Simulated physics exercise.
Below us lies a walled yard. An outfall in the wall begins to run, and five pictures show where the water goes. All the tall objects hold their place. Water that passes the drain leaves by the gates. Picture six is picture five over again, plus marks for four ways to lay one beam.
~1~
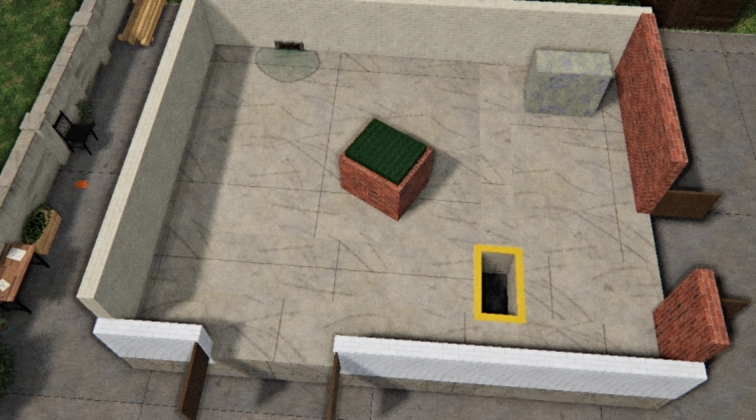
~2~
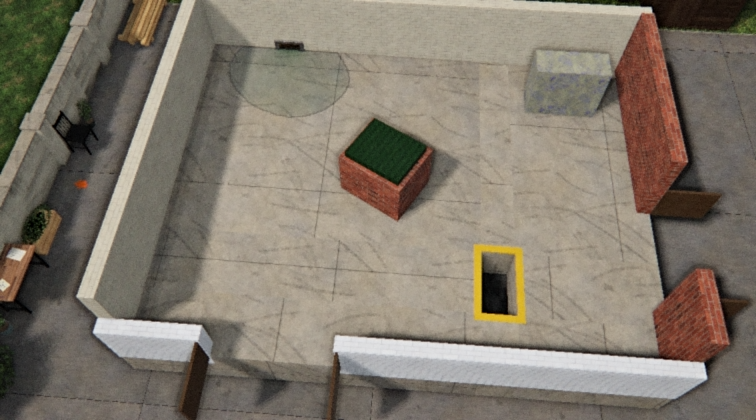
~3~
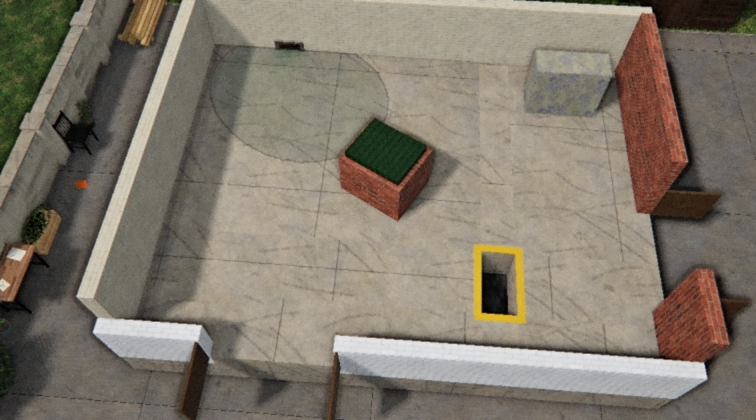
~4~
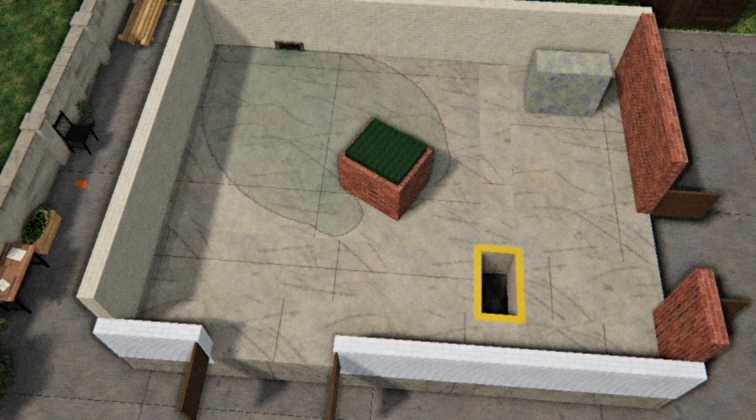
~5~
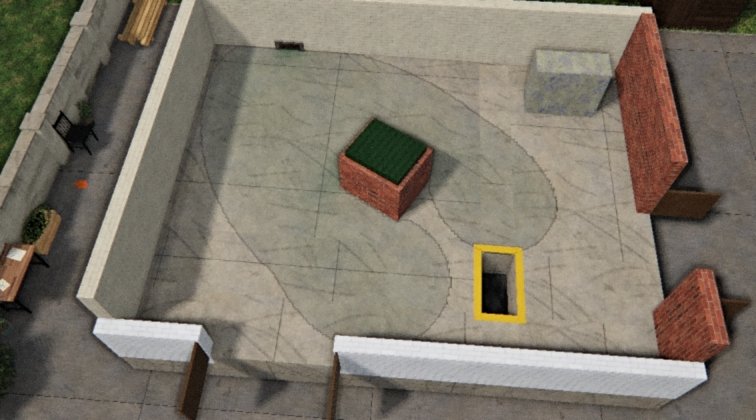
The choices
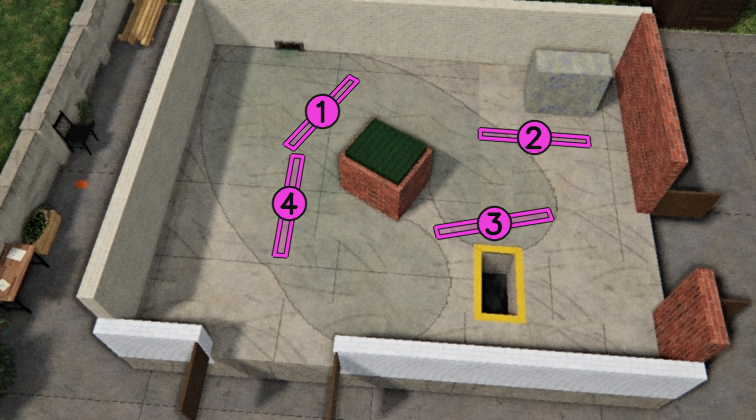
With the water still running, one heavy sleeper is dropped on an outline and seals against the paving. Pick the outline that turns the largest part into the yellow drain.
I would pick place 2.
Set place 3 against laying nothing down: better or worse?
Worse.
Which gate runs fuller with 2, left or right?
More leaves on the right.
On the marked copy, 1 from (289, 146) to (353, 78); 2 from (480, 133) to (588, 141); 3 from (437, 232) to (550, 214); 4 from (280, 255) to (297, 156).
With 1, about 12 % of the stream runs into the yellow drain, about 86 % out by the gates.
With 2, about 19 % of the stream runs into the yellow drain, about 80 % out by the gates.
With 3, about 13 % of the stream runs into the yellow drain, about 85 % out by the gates.
With 4, about 11 % of the stream runs into the yellow drain, about 88 % out by the gates.
